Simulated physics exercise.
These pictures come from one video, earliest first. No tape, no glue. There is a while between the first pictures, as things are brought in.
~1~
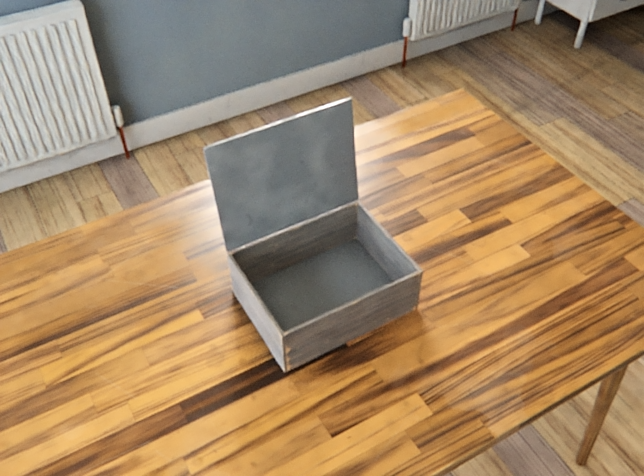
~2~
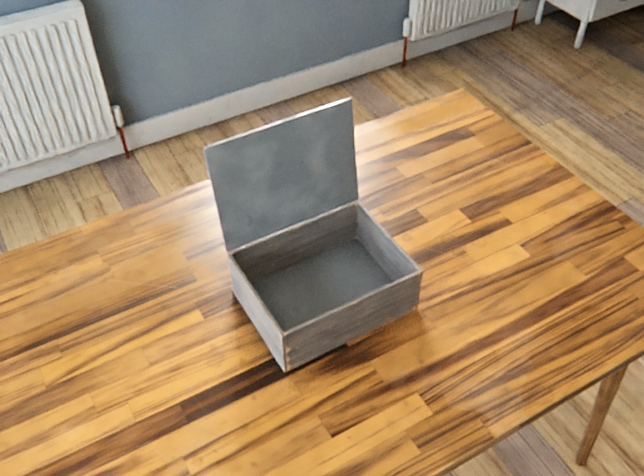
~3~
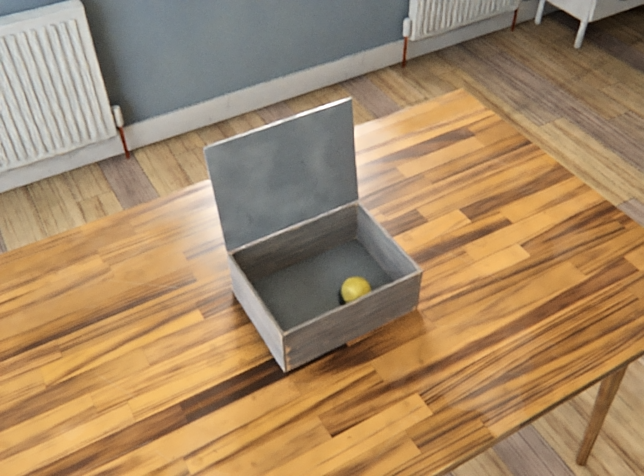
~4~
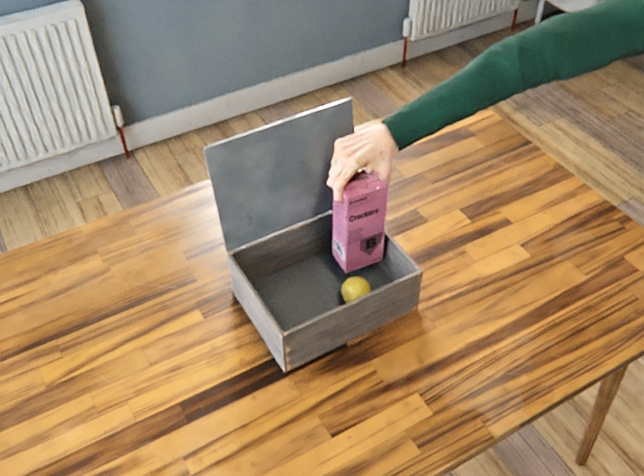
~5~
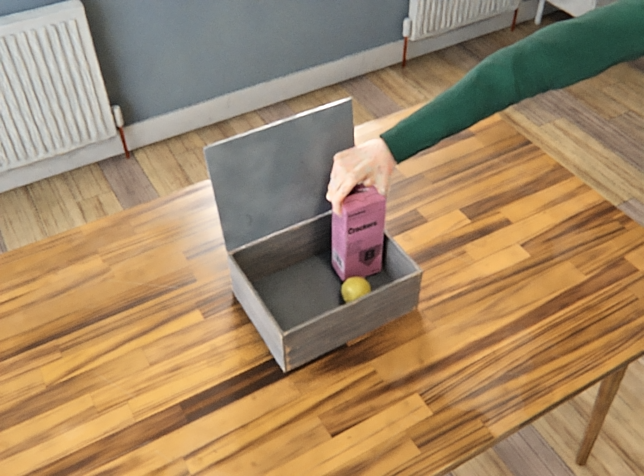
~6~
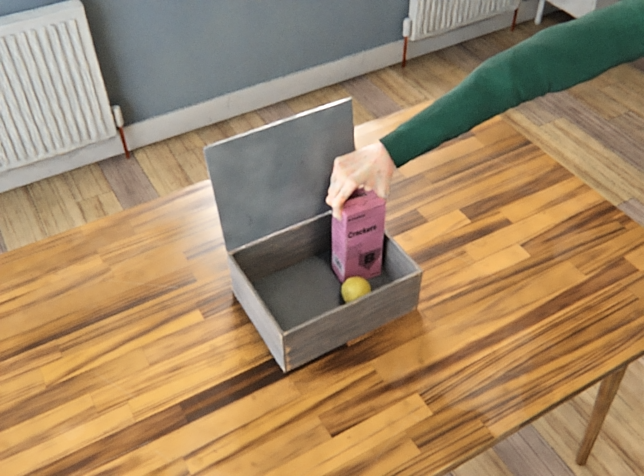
A hand in a green sleeve lowers a pink carton into an open grey box beside a yellow ball.
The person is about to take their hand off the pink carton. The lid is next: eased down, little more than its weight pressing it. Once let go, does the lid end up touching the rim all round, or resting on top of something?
The lid ends up resting on top of something.
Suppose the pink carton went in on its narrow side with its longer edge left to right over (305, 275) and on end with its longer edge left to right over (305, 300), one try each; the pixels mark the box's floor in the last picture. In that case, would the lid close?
Try 1: Lid shut; try 2: Lid not shut.
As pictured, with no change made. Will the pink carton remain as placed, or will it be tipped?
By the end it has leaned over.
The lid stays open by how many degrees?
About 20°.
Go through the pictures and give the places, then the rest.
In the first frame, the last thing is not in view yet.
In the second frame, the last thing is not in view yet.
In the third frame, the last thing is not in view yet.
The fourth frame shows on its way; pink carton (359, 222).
The fifth frame shows on its way; pink carton (358, 234).
The sixth frame shows in place under the hand; pink carton (357, 237).
Then, 1.40 s later than the last frame, lid 70° above the rim.
Then, 2.30 s later than the last frame, lid 34° above the rim; pink carton tilted by 27° near (369, 253).
When it is over, lid 19° above the rim; lying over in the box, pink carton; yellow lemon as before. End places, in pixels of the last picture, pink carton near (371, 267).
